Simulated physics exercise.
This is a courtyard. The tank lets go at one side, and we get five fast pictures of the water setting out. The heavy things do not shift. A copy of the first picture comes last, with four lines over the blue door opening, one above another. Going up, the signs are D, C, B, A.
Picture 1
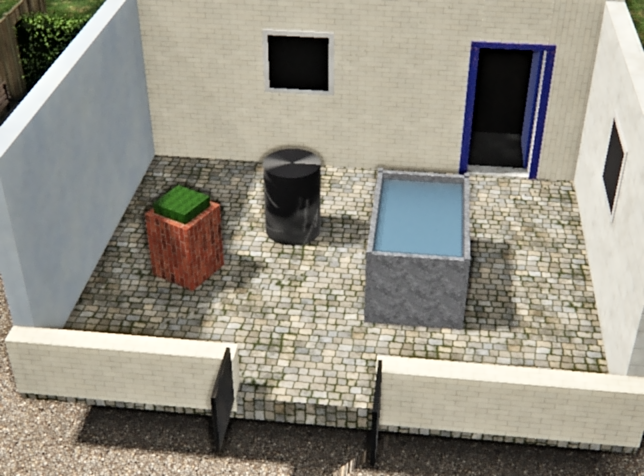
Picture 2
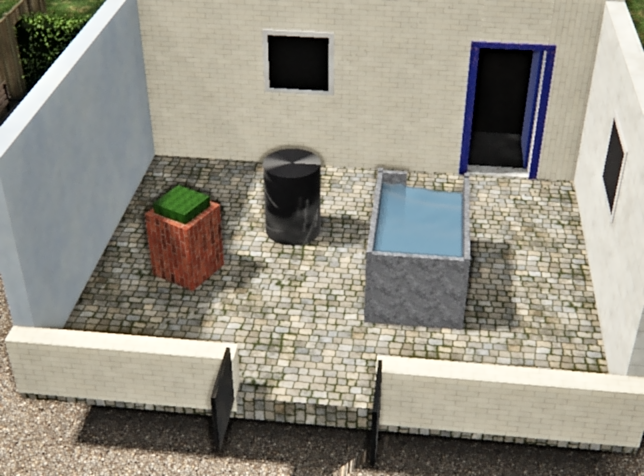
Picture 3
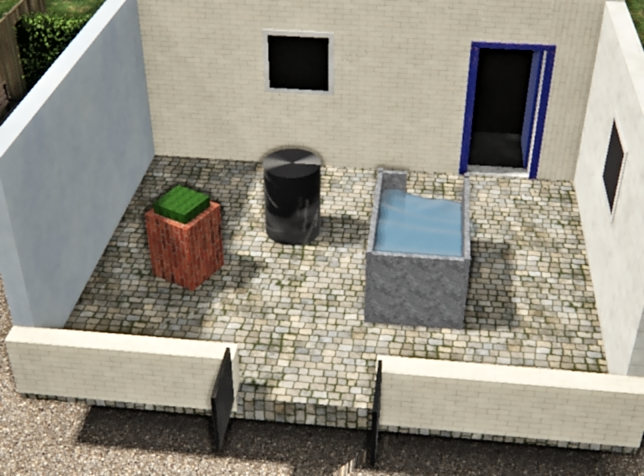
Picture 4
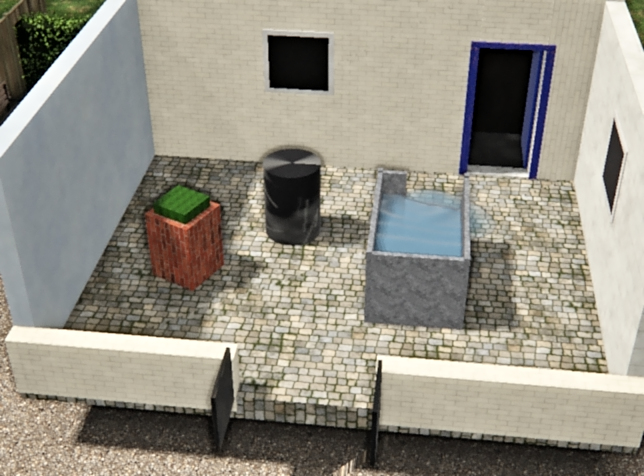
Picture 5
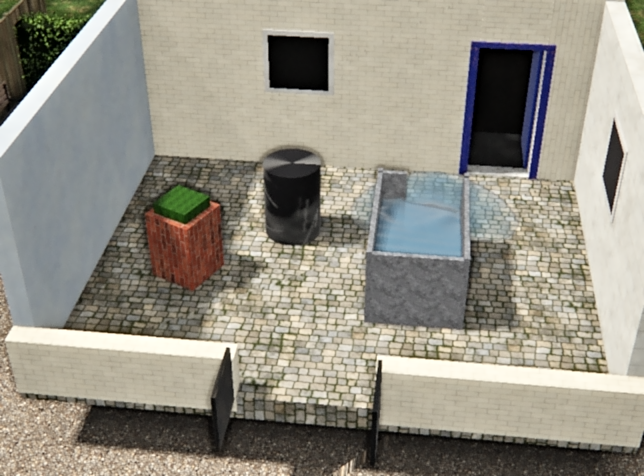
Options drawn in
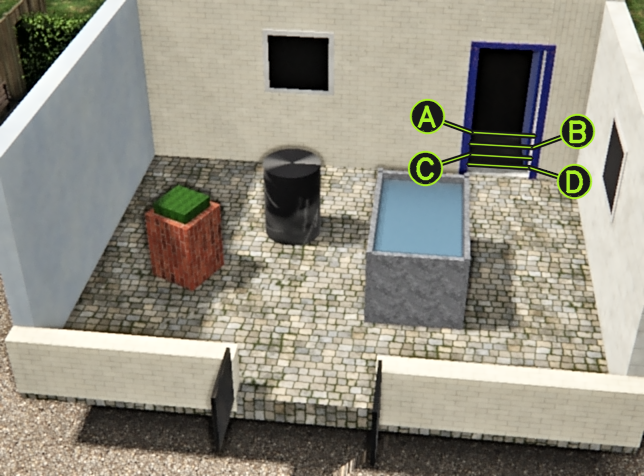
A walled courtyard with a cobbled floor is seen from above and in front, with an open gate in the low front wall and a blue-framed doorway at the back right. A red block topped with green stands left, a black cylinder near the middle, and a grey tank of blue water to the right. The water sinks at the tank's back and ripples, then a thin sheet spreads over the cobbles behind it, while the camera stays still.
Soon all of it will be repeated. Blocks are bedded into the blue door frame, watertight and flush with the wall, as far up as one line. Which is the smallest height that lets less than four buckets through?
That is line C.
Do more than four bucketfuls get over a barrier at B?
No.
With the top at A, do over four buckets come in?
No, not at all.
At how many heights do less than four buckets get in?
Three of them.
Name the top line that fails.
D it is.
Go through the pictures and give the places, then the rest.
Water in the tank at rest, its middle at (420, 218); foot of the blue doorway at (497, 176); open gate at (307, 346), in the first frame.
Water covers 1 % of the ground, its front hidden from here, in the second frame.
Water covers 3 % of the ground, its front hidden from here, in the third frame.
Water covers 5 % of the ground, its front hidden from here, in the fourth frame.
Front seen at (447, 174), 11 % of the ground wet, in the fifth frame.
On the marked copy, A at (502, 134); B at (501, 145); C at (500, 156); D at (499, 165); from the bottom up D, C, B, A.
For line A, nothing gets over.
For line B, nothing gets over.
For line C, a splash gets over, under a bucket.
For line D, about 11 bucketfuls get in.
